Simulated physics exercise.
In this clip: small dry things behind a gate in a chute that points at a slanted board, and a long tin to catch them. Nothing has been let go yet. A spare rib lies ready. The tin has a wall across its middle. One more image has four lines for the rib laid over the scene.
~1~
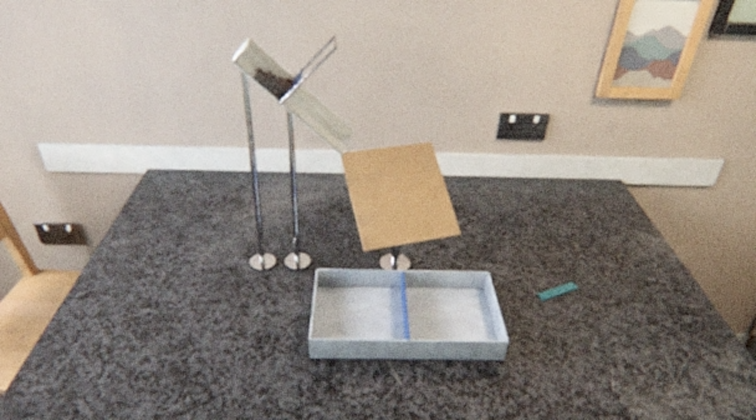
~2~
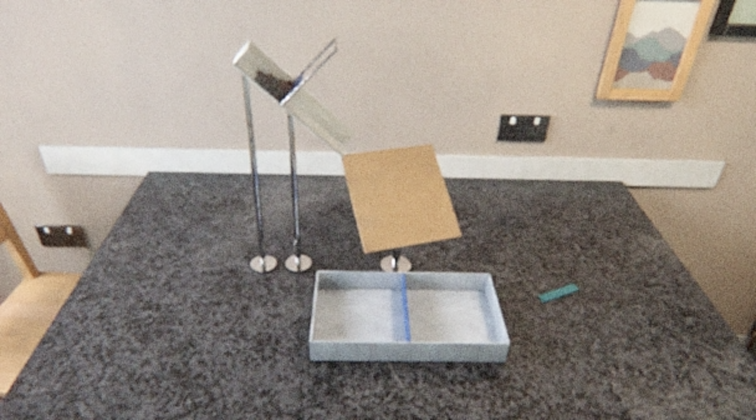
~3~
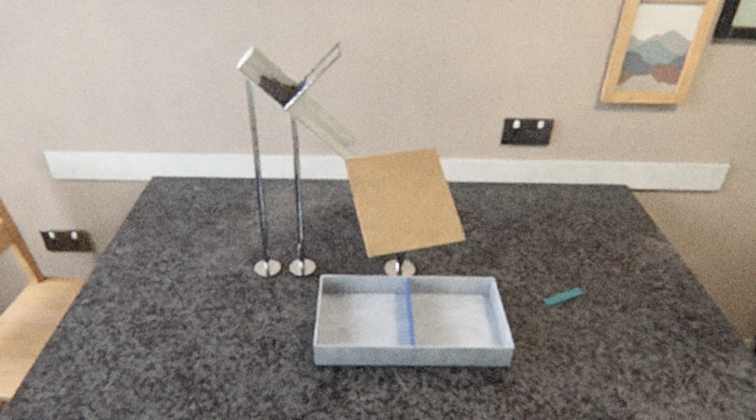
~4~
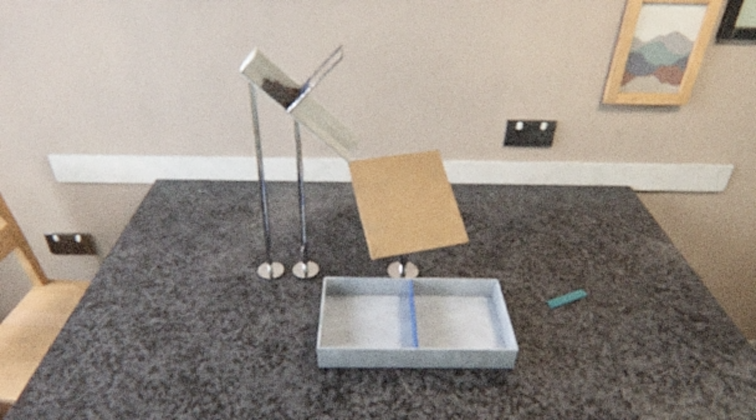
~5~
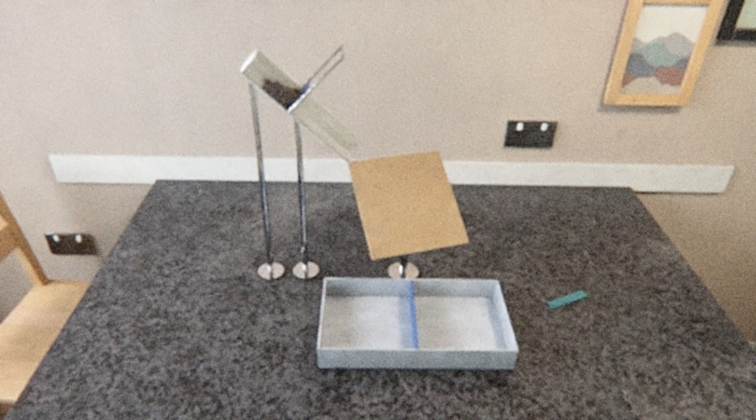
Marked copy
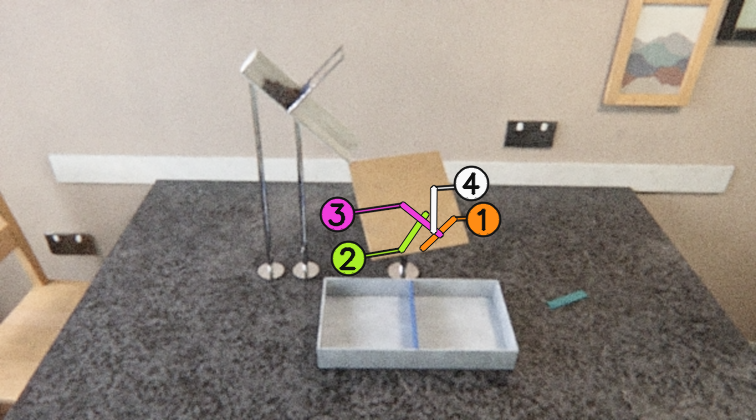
We see a clear chute holding small dark pieces on metal stands, angled toward a tilted tan board behind a divided, pale tray, with a teal strip to the right; nothing moves except the view, which shifts slightly.
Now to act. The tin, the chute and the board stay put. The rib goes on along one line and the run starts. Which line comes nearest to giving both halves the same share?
It is 1.
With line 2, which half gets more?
The left half.
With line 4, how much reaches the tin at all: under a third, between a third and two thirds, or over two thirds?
It is over two thirds.
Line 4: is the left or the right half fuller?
The right half.
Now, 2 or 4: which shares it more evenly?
2 it is.
On the marked copy, line 1 from (453, 218) to (423, 248); line 2 from (425, 214) to (401, 249); line 3 from (402, 205) to (440, 234); line 4 from (433, 188) to (433, 230).
Choosing 1, of what is caught, close to a third in the left half, close to two thirds in the right.
Choosing 2, of what is caught, the bulk in the left half, close to a quarter in the right.
Choosing 3, of what is caught, a small share in the left half, all but a few in the right.
Choosing 4, of what is caught, a small share in the left half, all but a few in the right.
